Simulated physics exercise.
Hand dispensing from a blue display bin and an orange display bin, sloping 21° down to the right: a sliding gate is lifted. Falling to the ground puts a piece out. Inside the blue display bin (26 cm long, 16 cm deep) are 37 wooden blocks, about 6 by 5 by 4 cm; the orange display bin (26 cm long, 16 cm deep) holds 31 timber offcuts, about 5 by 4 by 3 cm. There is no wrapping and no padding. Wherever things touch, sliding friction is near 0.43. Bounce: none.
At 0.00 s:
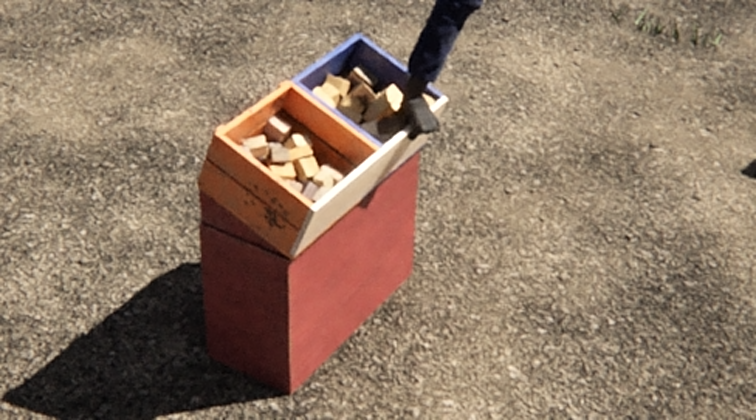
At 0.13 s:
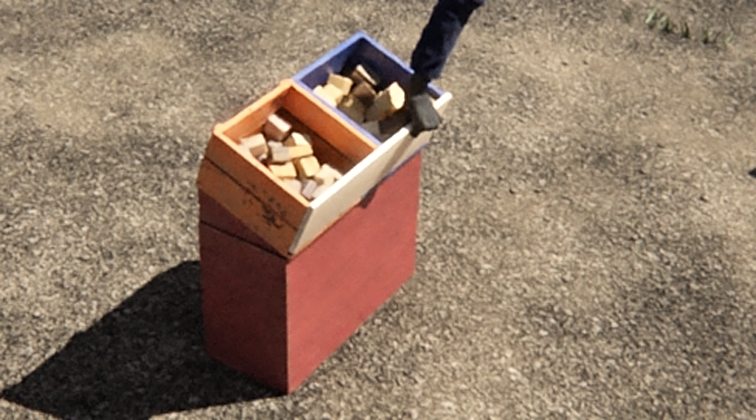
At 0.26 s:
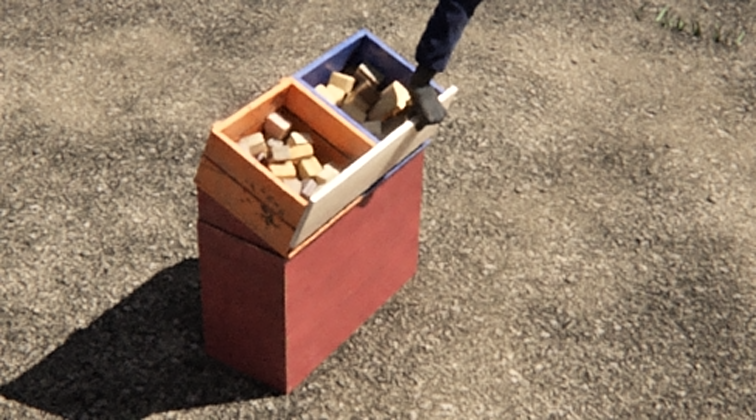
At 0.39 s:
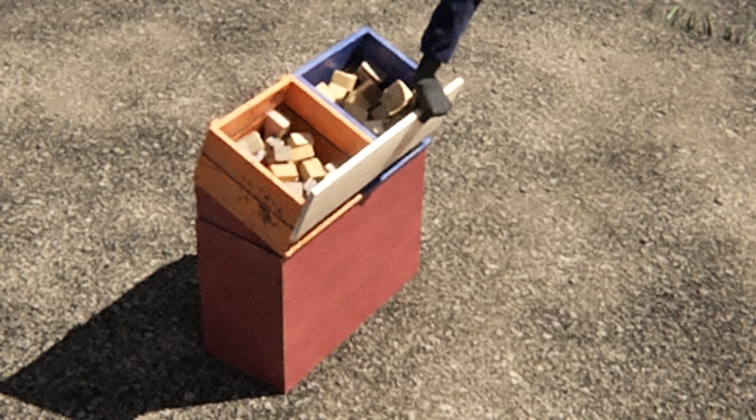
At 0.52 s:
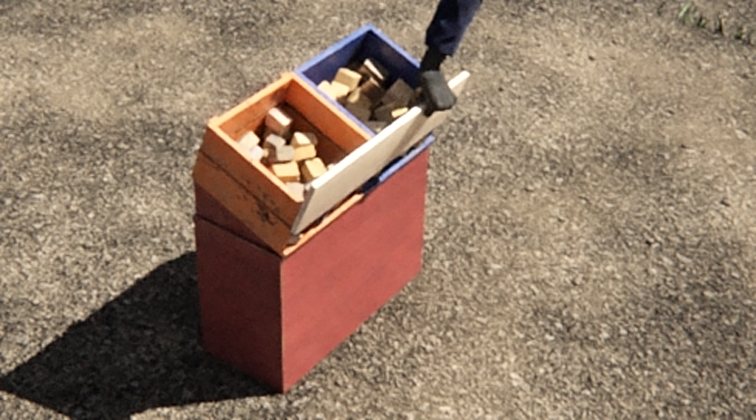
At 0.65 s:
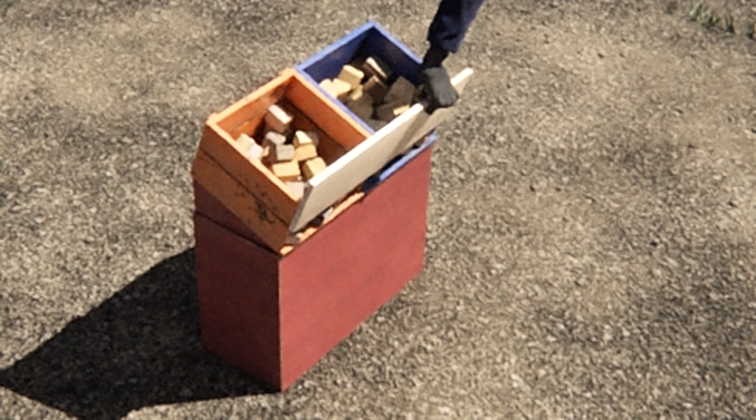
In this clip, a dark-gloved hand gradually lifts a pale gate along the front of an orange bin and a blue bin holding small wooden pieces atop a red block, while the pieces barely shift inside.
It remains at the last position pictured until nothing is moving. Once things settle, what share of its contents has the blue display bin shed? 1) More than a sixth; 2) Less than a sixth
Less than a sixth (2).
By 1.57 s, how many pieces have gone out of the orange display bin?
Roughly, out by then: Orange display bin 2.
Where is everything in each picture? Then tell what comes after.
In the first picture (each is followed by its nearest rim corner in this view), blue display bin, (382, 147); orange display bin, (312, 206); gate raised by 0 cm; none has fallen clear.
In the second picture, blue display bin, (383, 147); gate raised by 1 cm.
In the third picture, blue display bin, (383, 146); gate raised by 3 cm.
In the fourth picture, blue display bin, (383, 145); gate raised by 5 cm.
In the fifth picture, blue display bin, (384, 144); gate raised by 7 cm.
In the sixth picture, blue display bin, (384, 142); orange display bin, (301, 203); gate raised by 8 cm; none has fallen clear.
After 1.06 s, blue display bin 37 in, 0 out and orange display bin 31 in, 0 out.
After 1.57 s, blue display bin 37 in, 0 out and orange display bin 29 in, 2 out.
After 2.29 s, blue display bin 37 in, 0 out and orange display bin 25 in, 6 out.
Outcome (at 3.22 s), blue display bin 37 in, 0 out and orange display bin 25 in, 6 out. Asked share, 0 of 37, 0 per cent.
